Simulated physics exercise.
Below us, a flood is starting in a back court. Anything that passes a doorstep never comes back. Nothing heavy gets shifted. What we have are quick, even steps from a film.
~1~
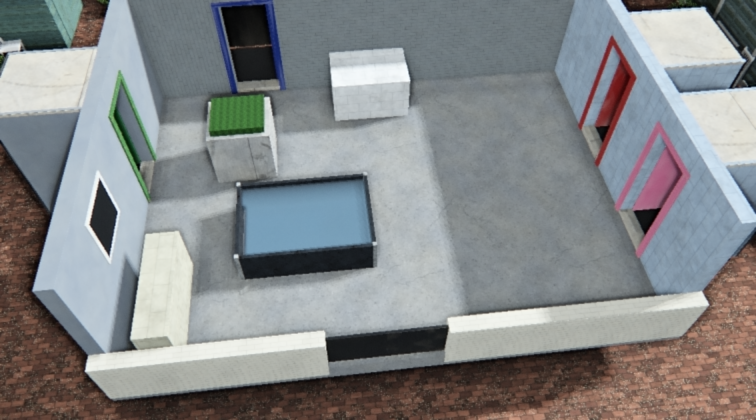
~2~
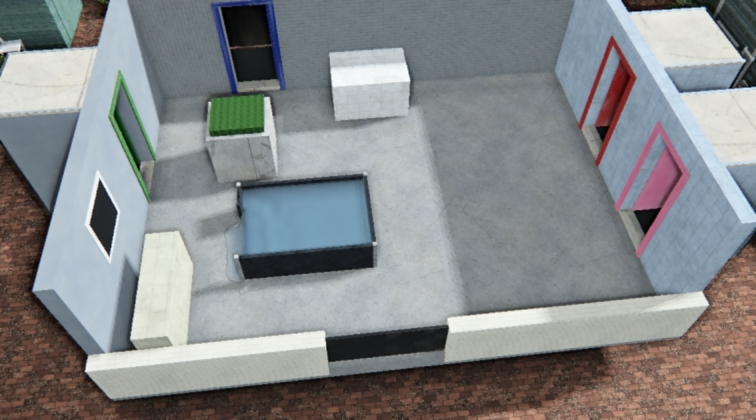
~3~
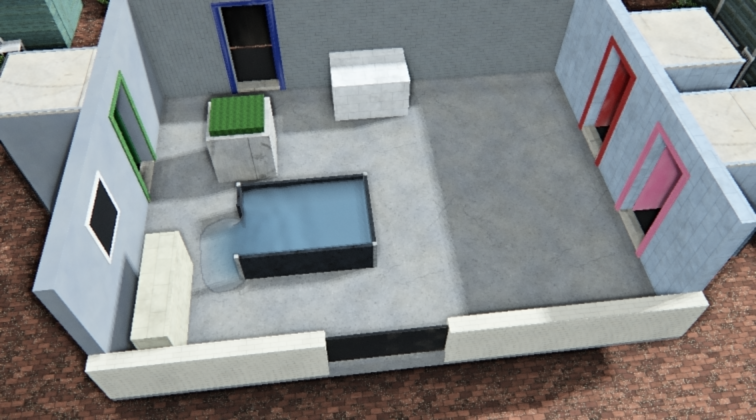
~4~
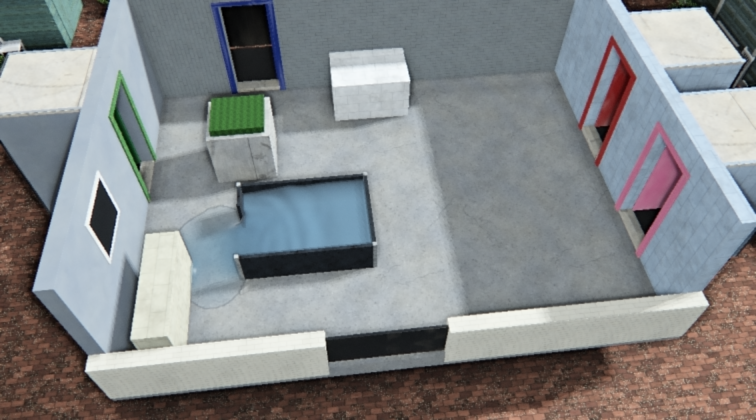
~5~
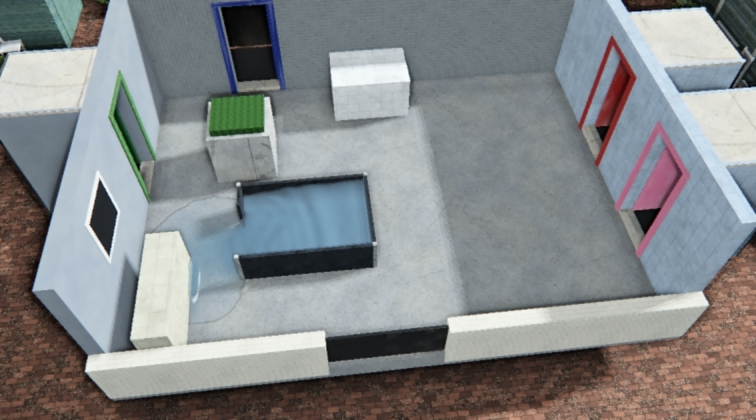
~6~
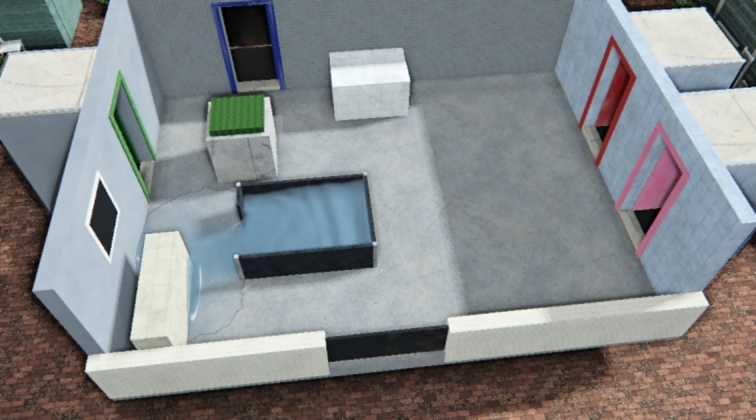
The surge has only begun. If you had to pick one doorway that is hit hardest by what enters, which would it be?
The green doorway takes the most.
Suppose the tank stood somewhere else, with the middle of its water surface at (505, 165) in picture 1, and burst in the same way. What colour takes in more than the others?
That would be the green one.
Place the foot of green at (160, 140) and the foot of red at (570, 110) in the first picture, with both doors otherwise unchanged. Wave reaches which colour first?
I'd pick the green door.
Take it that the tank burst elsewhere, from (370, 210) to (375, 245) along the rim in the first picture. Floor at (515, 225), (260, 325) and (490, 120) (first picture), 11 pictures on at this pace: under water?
The first spot is soaked through, the second is left untouched and the third is left untouched.
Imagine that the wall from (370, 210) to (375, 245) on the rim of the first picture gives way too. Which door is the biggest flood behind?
It's the door marked pink.
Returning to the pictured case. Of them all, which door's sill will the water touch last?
The red one.
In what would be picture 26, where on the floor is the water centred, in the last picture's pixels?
Around pixel (244, 243) of the last picture.
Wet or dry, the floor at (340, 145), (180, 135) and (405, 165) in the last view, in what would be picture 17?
Taking them in turn: Not wetted, drenched, not wetted.
A moment on, water covers 10 % of the floor; green door wet at the sill, nothing in, blue door not reached, red door not reached, pink door not reached.
Next, water covers 20 % of the floor; green door a trickle in, blue door not reached, red door not reached, pink door not reached.
Then, water covers 30 % of the floor; green door some in, blue door wet at the sill, nothing in, red door not reached, pink door not reached.
Later, water covers 55 % of the floor; green door some in, blue door wet at the sill, nothing in, red door not reached, pink door not reached.
In the end, water covers 75 % of the floor; green door some in, blue door wet at the sill, nothing in, red door wet at the sill, nothing in, pink door wet at the sill, nothing in; the green door has let in the most.
